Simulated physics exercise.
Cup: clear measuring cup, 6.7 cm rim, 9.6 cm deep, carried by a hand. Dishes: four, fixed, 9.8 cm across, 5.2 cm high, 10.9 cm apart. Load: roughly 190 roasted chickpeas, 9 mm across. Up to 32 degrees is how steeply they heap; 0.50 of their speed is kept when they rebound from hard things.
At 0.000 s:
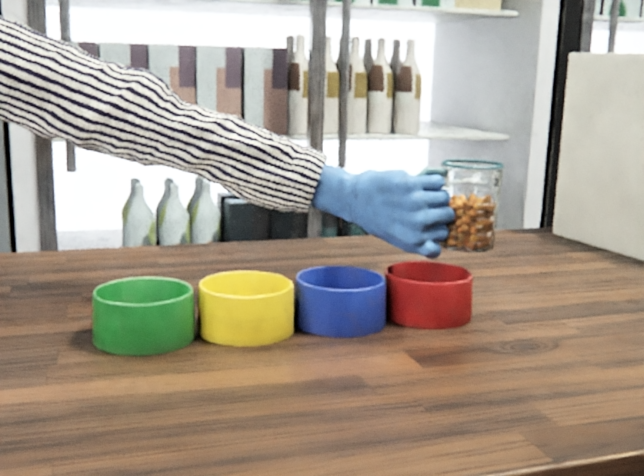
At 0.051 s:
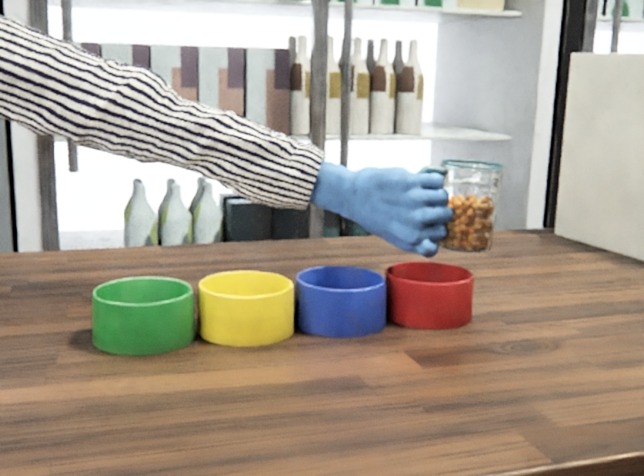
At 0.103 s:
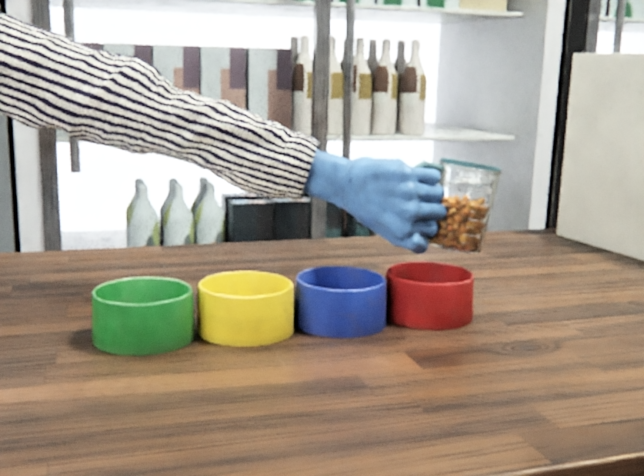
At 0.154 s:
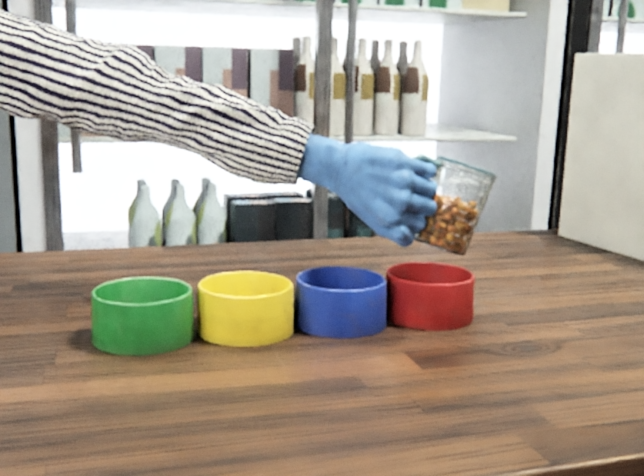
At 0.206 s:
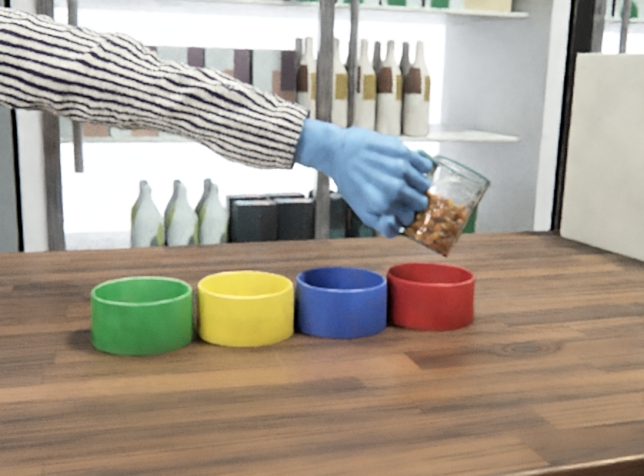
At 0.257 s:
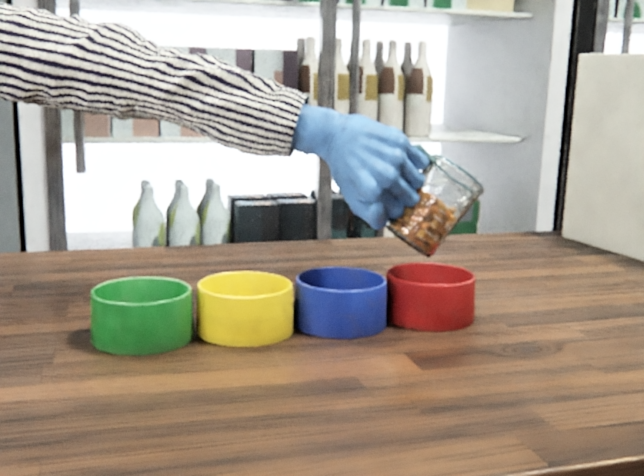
A blue-gloved hand holding a clear cup of roasted chickpeas moves slightly left above a wooden counter, then tilts the cup increasingly to the right while continuing left, above a row of green, yellow, blue and red dishes.
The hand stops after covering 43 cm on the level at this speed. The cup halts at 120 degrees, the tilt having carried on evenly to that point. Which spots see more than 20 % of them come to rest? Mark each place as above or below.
Marks: Red dish below, blue dish above, green dish below, yellow dish below, counter below.
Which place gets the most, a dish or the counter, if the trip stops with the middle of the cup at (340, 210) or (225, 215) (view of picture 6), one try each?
Try 1 - blue; try 2 - blue.
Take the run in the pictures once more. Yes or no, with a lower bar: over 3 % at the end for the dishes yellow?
Yellow: True.
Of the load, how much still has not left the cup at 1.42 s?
Close to 0 in a hundred.
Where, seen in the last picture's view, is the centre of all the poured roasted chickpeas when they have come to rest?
Centre at rest: Approx. (333, 309) px.
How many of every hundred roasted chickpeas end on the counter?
The answer is roughly 5 per cent.
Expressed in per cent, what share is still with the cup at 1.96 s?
Somewhere near 0 per cent.
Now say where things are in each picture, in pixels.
The first picture shows cup at (469, 205), tilt 0 degrees, lip at (498, 164), moved 0.0 cm; middle of the pieces at (465, 221); red dish at (429, 272); blue dish at (341, 278); yellow dish at (246, 284); green dish at (144, 291).
The second picture shows cup at (468, 206), tilt 2 degrees, lip at (498, 165), moved 0.3 cm; middle of the pieces at (464, 221).
The third picture shows cup at (462, 206), tilt 8 degrees, lip at (496, 169), moved 1.1 cm; middle of the pieces at (456, 221).
The fourth picture shows cup at (453, 207), tilt 17 degrees, lip at (491, 175), moved 2.4 cm; middle of the pieces at (445, 221).
The fifth picture shows cup at (443, 207), tilt 27 degrees, lip at (485, 182), moved 3.7 cm; middle of the pieces at (433, 220).
The sixth picture shows cup at (433, 207), tilt 36 degrees, lip at (478, 190), moved 5.0 cm; middle of the pieces at (421, 218); red dish at (431, 274); blue dish at (341, 279); yellow dish at (245, 284); green dish at (142, 290). Its pace works out near 185 degrees a second; the hand travels 25 cm a second.
After 0.95 s, tilt 120 degrees; cup holds 30 %, blue 70 %.
After 1.42 s, tilt 120 degrees; cup holds 0 %, blue 85 %, yellow 10 %.
After 1.96 s, tilt 120 degrees; cup holds 0 %, blue 85 %, yellow 10 %.
In the end, at 2.3 s, red 0 %, blue 85 %, green 0 %, yellow 10 %, counter 5 %.
